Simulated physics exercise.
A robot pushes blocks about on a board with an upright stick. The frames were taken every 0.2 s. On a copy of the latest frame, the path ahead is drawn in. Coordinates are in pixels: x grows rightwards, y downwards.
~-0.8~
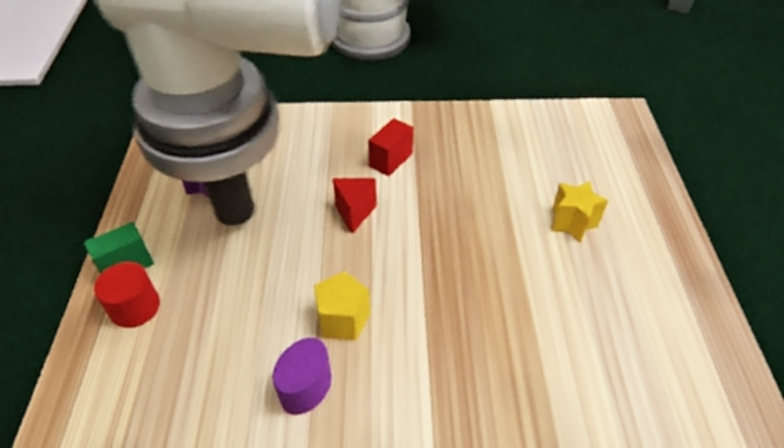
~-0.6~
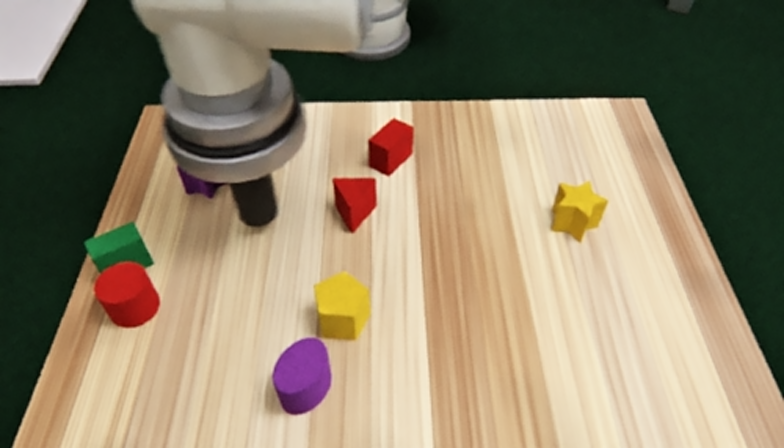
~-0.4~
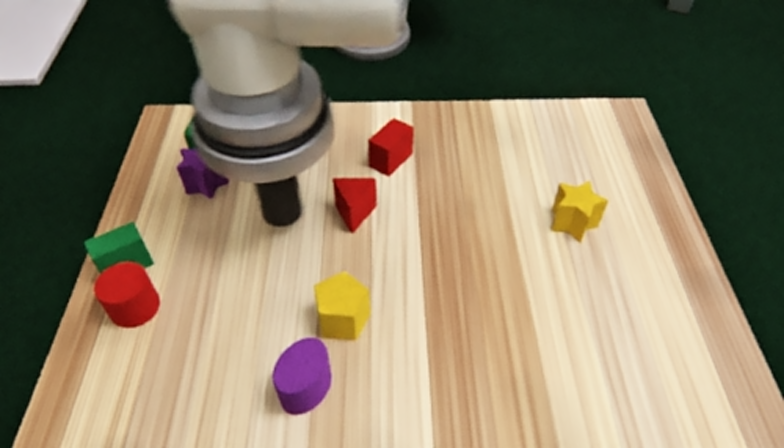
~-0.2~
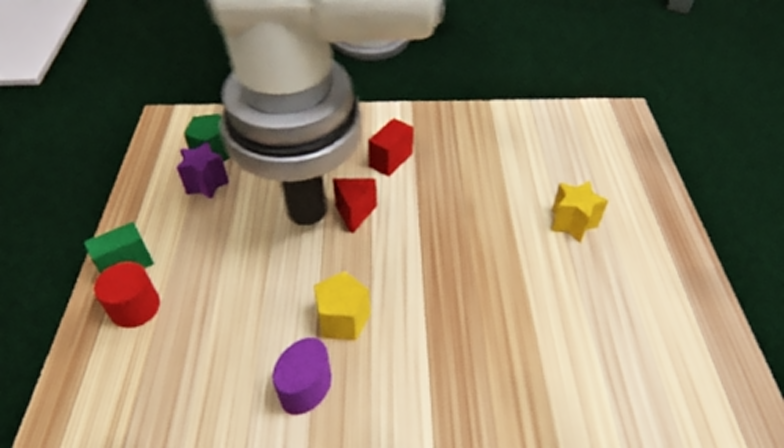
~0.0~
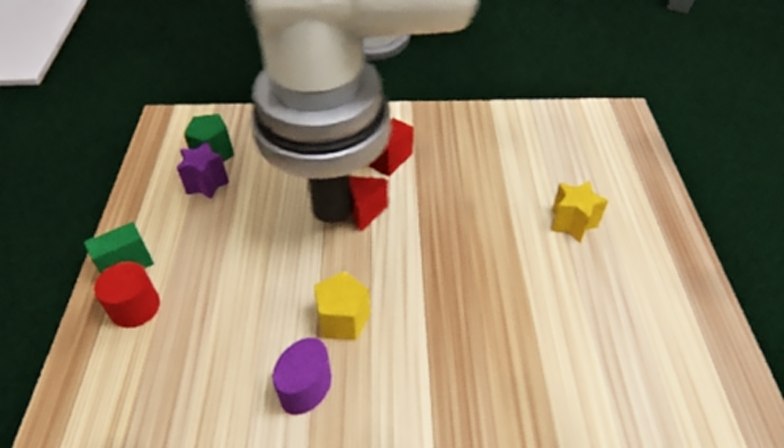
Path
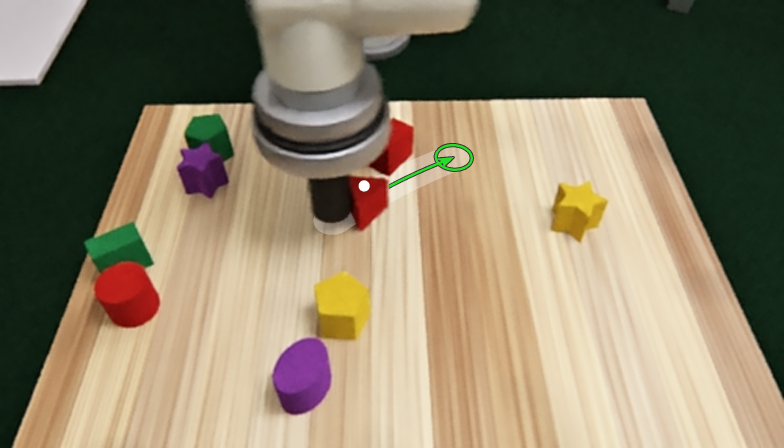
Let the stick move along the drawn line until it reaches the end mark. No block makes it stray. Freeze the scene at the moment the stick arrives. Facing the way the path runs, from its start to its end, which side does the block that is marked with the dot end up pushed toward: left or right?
My answer: Right.
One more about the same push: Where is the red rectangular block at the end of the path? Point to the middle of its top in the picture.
My prediction: (402, 119).
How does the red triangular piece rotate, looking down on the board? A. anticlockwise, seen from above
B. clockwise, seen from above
My answer is option B.
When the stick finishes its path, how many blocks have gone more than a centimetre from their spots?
Going by the path, two of them shift by more than about 1 cm.
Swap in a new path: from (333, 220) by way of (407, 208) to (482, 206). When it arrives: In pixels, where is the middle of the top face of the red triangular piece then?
It will end up at (517, 170).
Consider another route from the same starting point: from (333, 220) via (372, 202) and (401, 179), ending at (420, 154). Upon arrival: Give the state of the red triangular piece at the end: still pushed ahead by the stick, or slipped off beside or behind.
It slips away.
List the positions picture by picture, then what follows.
Stick's lower end (235, 211); red triangular piece (353, 187); red rectangular block (391, 132), in the first picture.
Stick (259, 212); blocks still, in the second picture.
Stick (283, 212); blocks still, in the third picture.
Stick (307, 211); blocks still, in the fourth picture.
Stick (332, 209); red triangular piece (364, 186); red rectangular block (391, 132), in the fifth picture.
Drawn move, from (333, 220) through (394, 184) to (454, 157); the dot is on the red triangular piece.
On the path given first. One third of the way, stick (373, 184); red triangular piece (405, 174), turned 45° clockwise.
Two thirds of the way, stick (414, 163); red triangular piece (420, 173), turned 75° clockwise; red rectangular block (401, 121), turned 50° anticlockwise.
At the end, stick (455, 146); red triangular piece (421, 173), turned 75° clockwise; red rectangular block (402, 119), turned 60° anticlockwise.
